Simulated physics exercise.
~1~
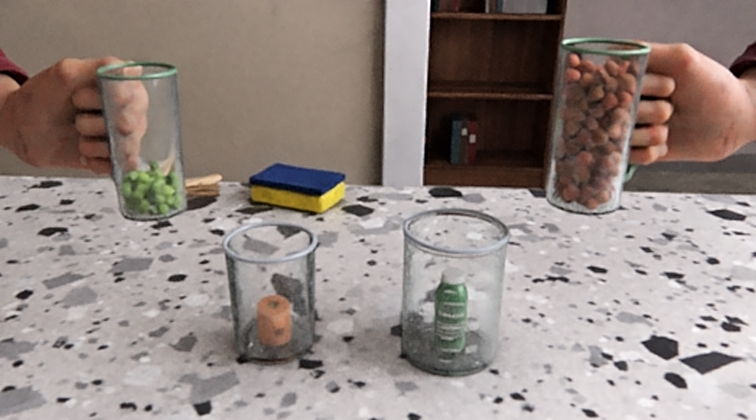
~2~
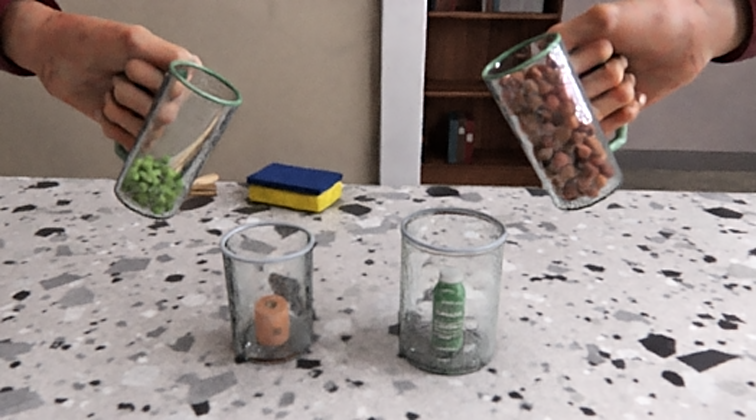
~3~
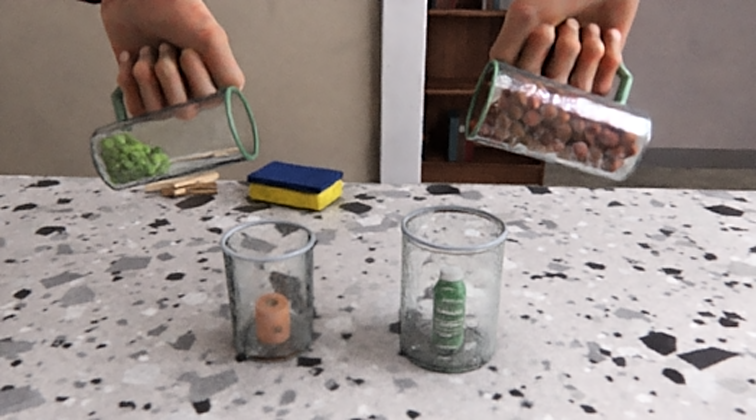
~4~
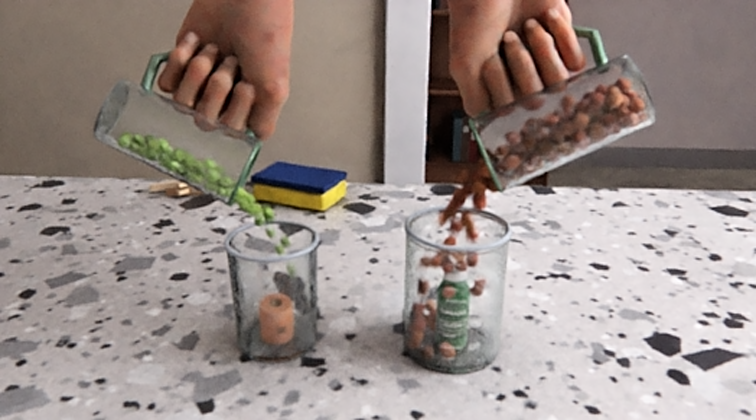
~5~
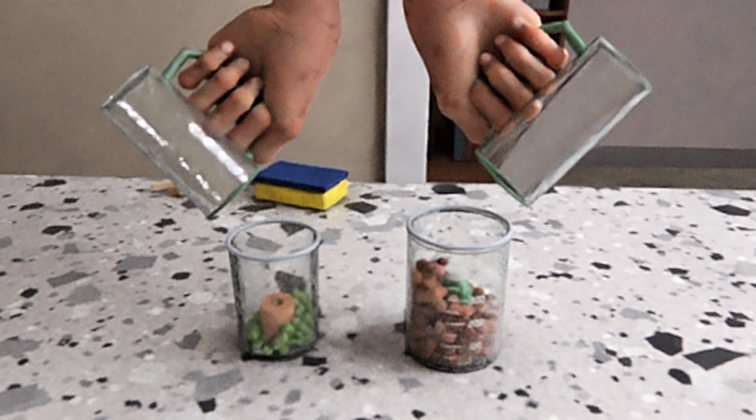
Two hands tip green-rimmed glass cups, pouring green pieces into the left glass around a cork-like object and reddish-brown pieces into the right beaker around a small green bottle. Both cups end empty, with the objects still showing above the fill.
